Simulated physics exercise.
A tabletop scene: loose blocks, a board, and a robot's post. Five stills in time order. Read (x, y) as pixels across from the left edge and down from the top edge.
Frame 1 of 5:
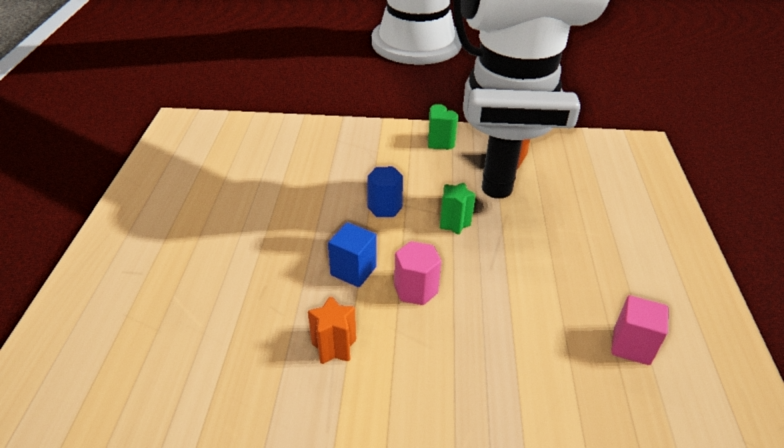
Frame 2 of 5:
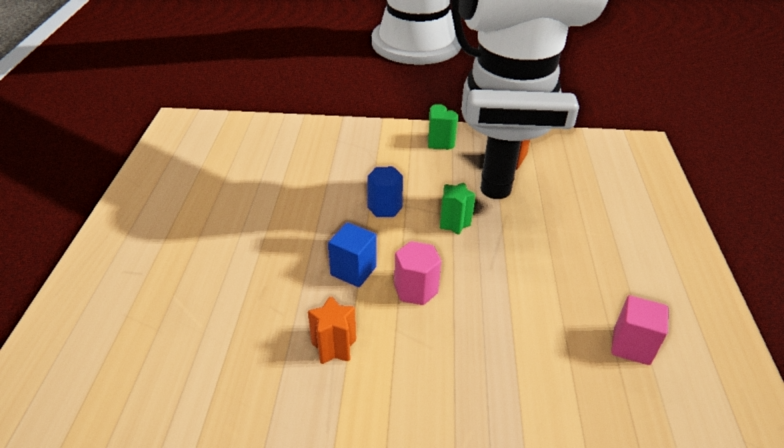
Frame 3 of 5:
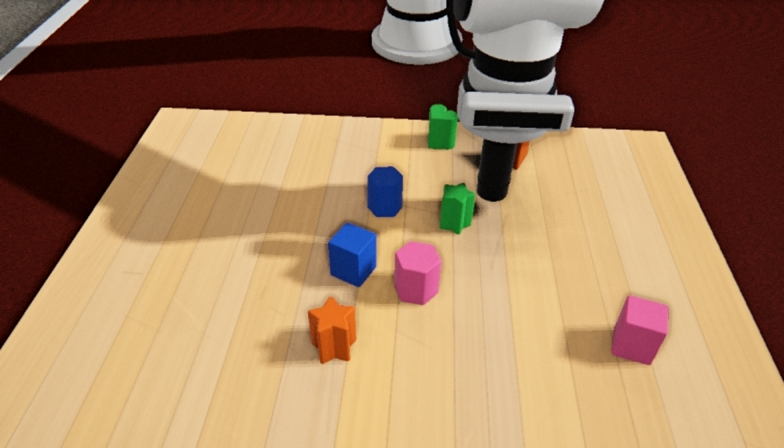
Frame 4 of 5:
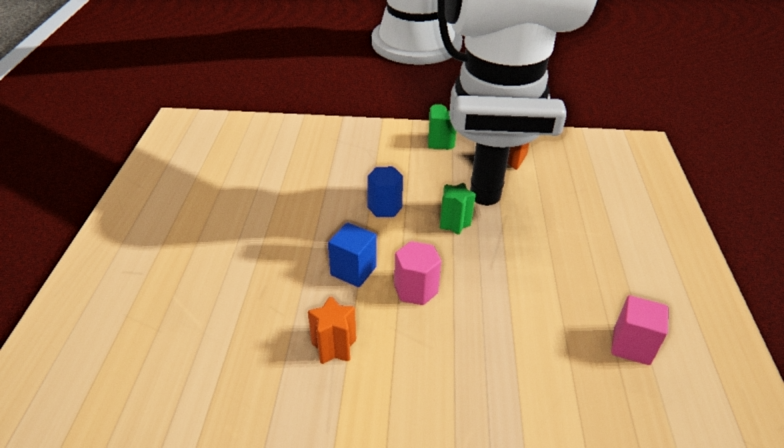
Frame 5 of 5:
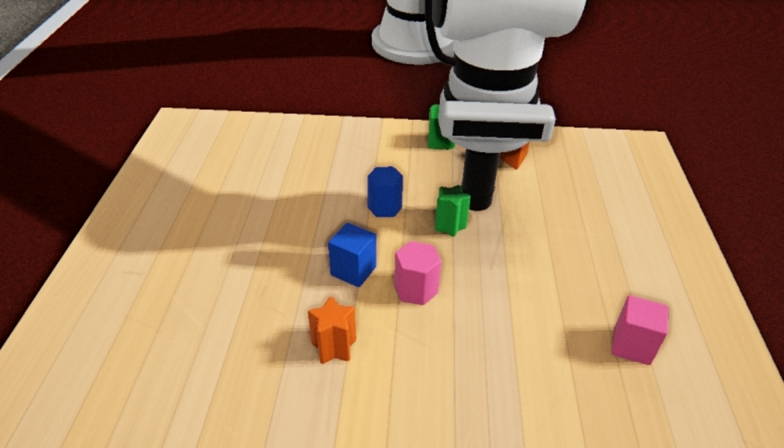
The robot's black post moves slightly left and nudges the green star block a little left.
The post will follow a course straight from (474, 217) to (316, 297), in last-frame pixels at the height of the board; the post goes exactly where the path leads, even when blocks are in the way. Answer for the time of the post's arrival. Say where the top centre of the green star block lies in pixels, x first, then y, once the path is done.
The spot you're after is about (279, 266) in the image.
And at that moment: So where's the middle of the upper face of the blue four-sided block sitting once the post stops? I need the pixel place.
Final place: (241, 279).
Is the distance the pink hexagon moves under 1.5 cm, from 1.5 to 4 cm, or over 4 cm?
Short, under 1.5 cm.
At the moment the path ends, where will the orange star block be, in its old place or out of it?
The block you're asking about stays where it is.
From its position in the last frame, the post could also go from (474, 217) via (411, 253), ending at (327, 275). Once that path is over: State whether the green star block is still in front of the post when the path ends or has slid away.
Still in front.
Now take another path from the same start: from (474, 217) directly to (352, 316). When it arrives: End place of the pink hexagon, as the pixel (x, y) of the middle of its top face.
The middle of the upper face of the pink hexagon will lie at about (402, 290) in the picture.
What follows on the original path. One third of the way, post at (427, 226); green star block at (401, 217).
Two thirds of the way, post at (373, 253); blue four-sided block at (308, 255); green star block at (341, 240), turned 15° clockwise.
At the end, post at (315, 281); orange star block unmoved; blue four-sided block at (241, 279); pink hexagon unmoved; green star block at (279, 266), turned 20° clockwise.
